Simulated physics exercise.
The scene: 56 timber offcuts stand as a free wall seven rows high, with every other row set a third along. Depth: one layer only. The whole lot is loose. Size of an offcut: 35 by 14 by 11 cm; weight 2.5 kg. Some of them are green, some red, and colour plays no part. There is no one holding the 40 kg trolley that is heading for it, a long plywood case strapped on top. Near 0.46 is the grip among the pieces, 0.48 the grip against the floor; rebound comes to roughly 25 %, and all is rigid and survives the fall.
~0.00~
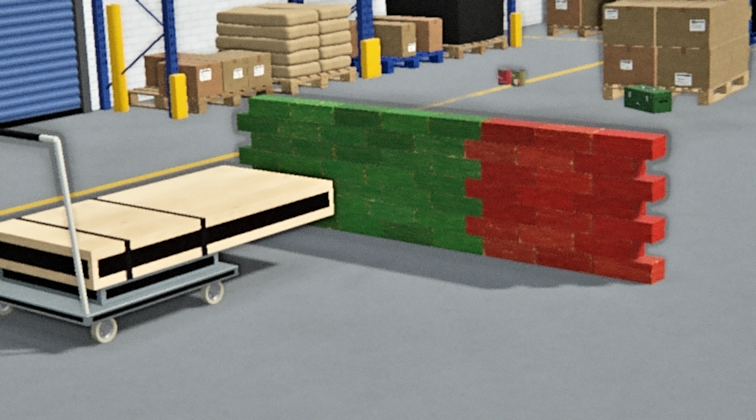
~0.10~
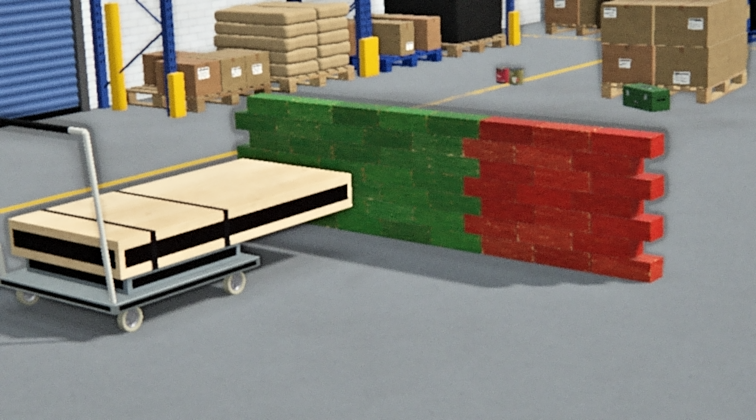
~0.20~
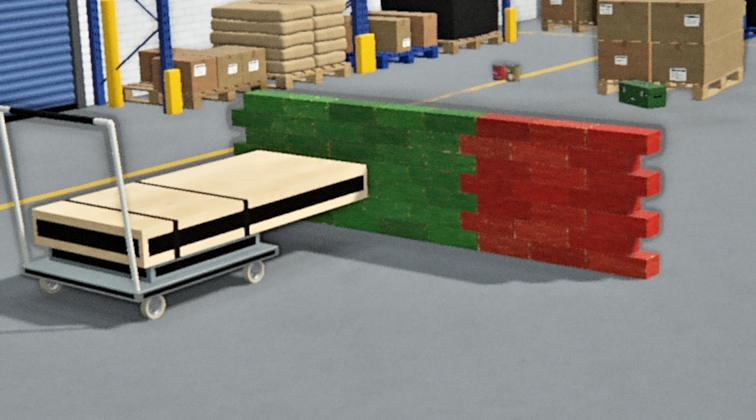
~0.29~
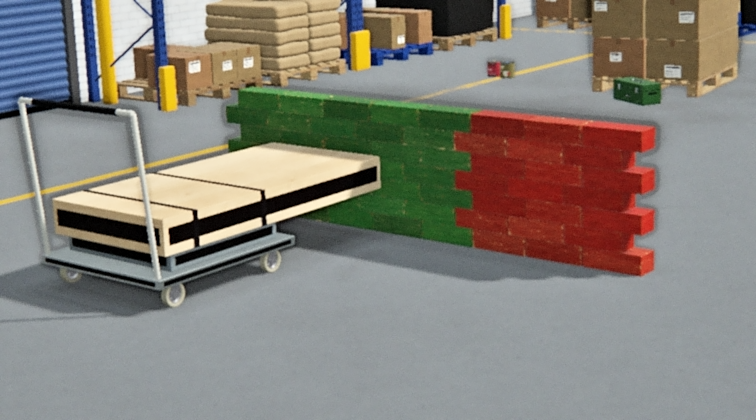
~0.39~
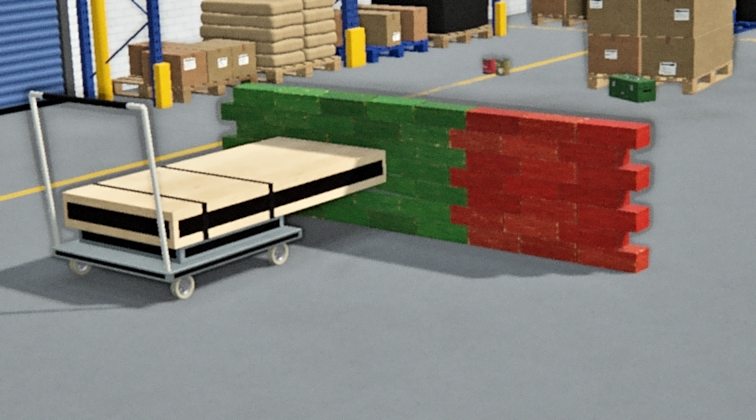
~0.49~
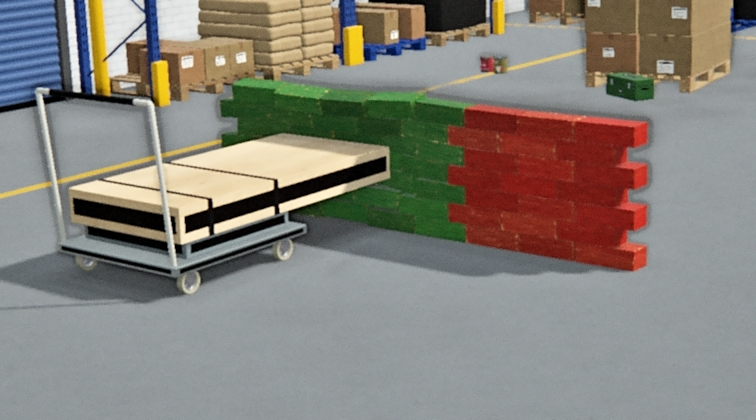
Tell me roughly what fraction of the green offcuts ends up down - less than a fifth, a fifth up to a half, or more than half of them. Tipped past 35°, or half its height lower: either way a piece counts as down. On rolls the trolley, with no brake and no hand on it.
Down at the end: More than half.
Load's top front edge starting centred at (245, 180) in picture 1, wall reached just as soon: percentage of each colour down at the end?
You'd end up with red at 10 per cent down and green at 80 per cent.
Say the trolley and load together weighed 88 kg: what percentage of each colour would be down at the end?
You'd get red 10 and green 80 percent.
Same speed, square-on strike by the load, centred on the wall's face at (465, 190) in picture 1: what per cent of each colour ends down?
Result - red: 60 %; green: 50 %.
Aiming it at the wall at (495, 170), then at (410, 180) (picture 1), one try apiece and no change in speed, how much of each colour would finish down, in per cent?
Down by colour - red: 60%, then 30%; green: 30%, then 50%.
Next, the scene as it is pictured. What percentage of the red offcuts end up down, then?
Taking the red group, 10 in a hundred end up down.
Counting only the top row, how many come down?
Count: 6.
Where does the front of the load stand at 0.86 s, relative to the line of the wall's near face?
About 25 cm.
Around 0.66 s, load 18 cm past the wall's line, still rolling; 10 of the 35 green offcuts down (10 of 56 in all colours); top green offcut tipped 51°, 12 cm lower.
Around 0.86 s, load 24 cm past the wall's line, still rolling; 25 of the 35 green offcuts down (27 of 56 in all colours); top green offcut on its side.
Around 1.22 s, load 29 cm past the wall's line, still rolling; 25 of the 35 green offcuts down (27 of 56 in all colours); top green offcut on its side.
Finally (2.3 s), load 34 cm past the wall's line, stopped; 25 of the 35 green offcuts down (27 of 56 in all colours); top green offcut on its side; top red offcut unmoved. That is 71 per cent. Seen by the last camera, middles, top green offcut near (294, 121), top red offcut near (552, 126).
